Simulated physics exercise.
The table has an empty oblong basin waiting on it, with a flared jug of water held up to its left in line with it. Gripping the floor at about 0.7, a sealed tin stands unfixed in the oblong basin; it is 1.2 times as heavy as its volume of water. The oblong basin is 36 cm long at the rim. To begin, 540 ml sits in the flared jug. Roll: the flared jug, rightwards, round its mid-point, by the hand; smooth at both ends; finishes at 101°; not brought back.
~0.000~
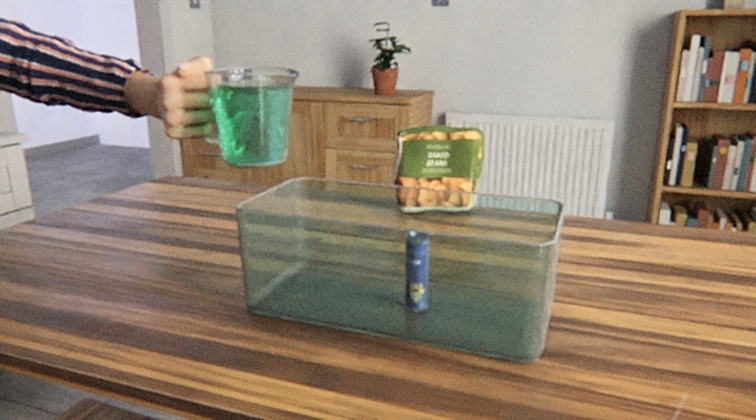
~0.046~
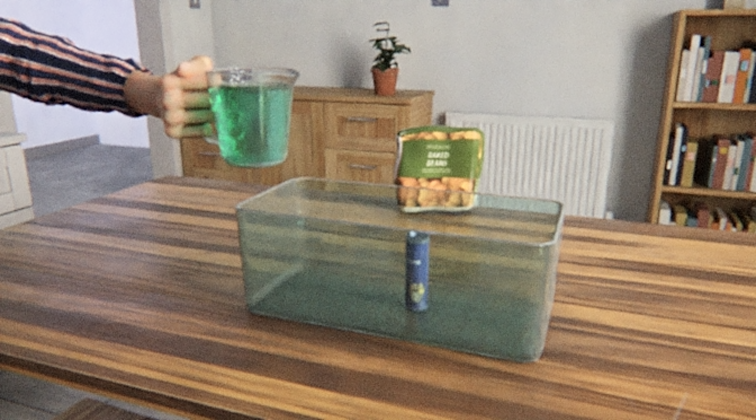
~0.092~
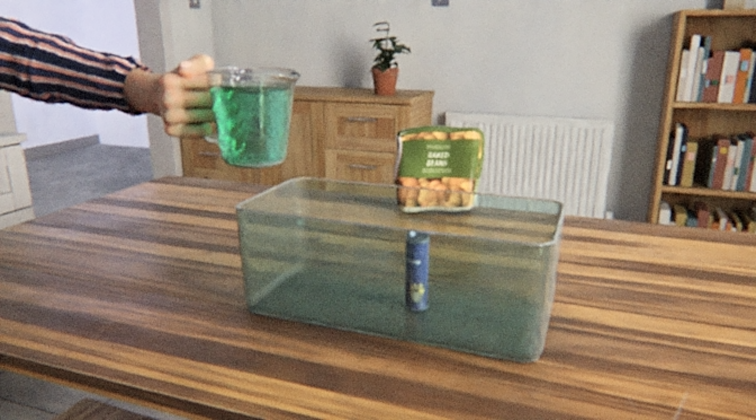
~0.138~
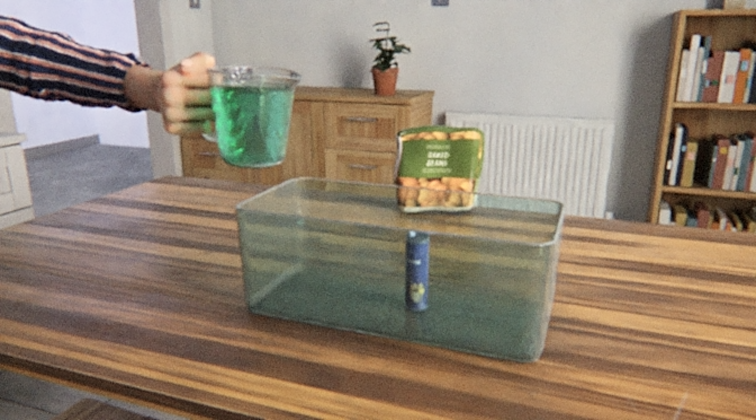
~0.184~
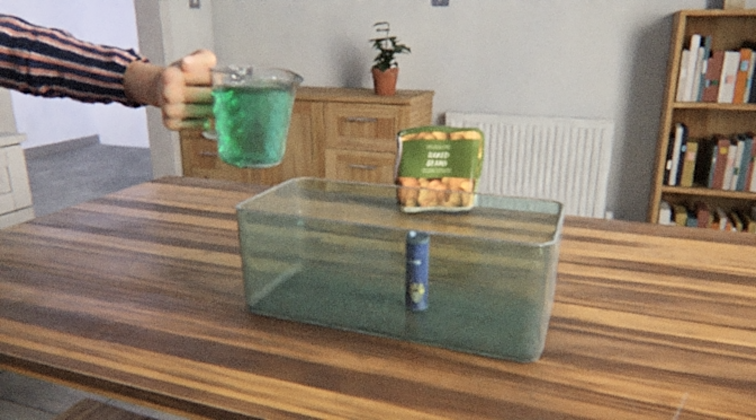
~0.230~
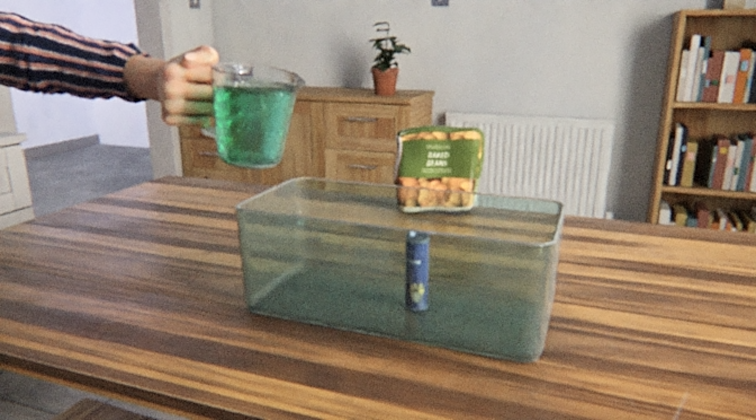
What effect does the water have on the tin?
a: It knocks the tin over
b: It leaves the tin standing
The answer is b.
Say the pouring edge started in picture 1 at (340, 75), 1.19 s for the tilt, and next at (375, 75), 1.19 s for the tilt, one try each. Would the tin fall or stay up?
First it topples; then it goes over.
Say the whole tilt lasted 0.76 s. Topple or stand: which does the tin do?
The tin would stay balanced.
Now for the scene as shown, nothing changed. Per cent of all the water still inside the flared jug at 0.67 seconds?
I reckon about 80 in a hundred is still held.
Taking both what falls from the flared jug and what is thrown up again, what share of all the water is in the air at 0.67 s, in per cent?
About 14 per cent.
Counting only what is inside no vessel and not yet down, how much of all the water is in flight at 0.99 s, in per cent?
Roughly 12 %.
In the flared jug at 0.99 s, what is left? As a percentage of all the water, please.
Roughly 26 per cent.
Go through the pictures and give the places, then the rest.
It leans 0°; its right rim is at (298, 74); the water meets the walls at (221, 83) and (289, 86); the oblong basin's rim runs from (267, 193) to (559, 223); the tin's top is at (418, 240), in the first picture.
It leans 0°; its right rim is at (298, 74); the water meets the walls at (221, 83) and (289, 86), in the second picture.
It leans 1°; its right rim is at (299, 75); the water meets the walls at (221, 83) and (289, 87), in the third picture.
It leans 3°; its right rim is at (300, 77); the water meets the walls at (222, 83) and (291, 87), in the fourth picture.
It leans 6°; its right rim is at (302, 80); the water meets the walls at (224, 84) and (293, 88), in the fifth picture.
It leans 9°; its right rim is at (304, 83); the water meets the walls at (225, 84) and (295, 89), in the sixth picture.
Then, 0.67 s in, the tilt is 60° and 80 per cent is still to pour; the tin stands where it began.
Then, 0.99 s in, the tilt is 94° and 26 per cent is still to pour; the tin stands where it began.
Then, 1.33 s in, the tilt is 101° and 1 per cent is still to pour; the tin stands where it began.
Then, 1.69 s in, the tilt is 101° and 0 per cent is still to pour; the tin stands where it began.
Finally, the tin stands where it began.
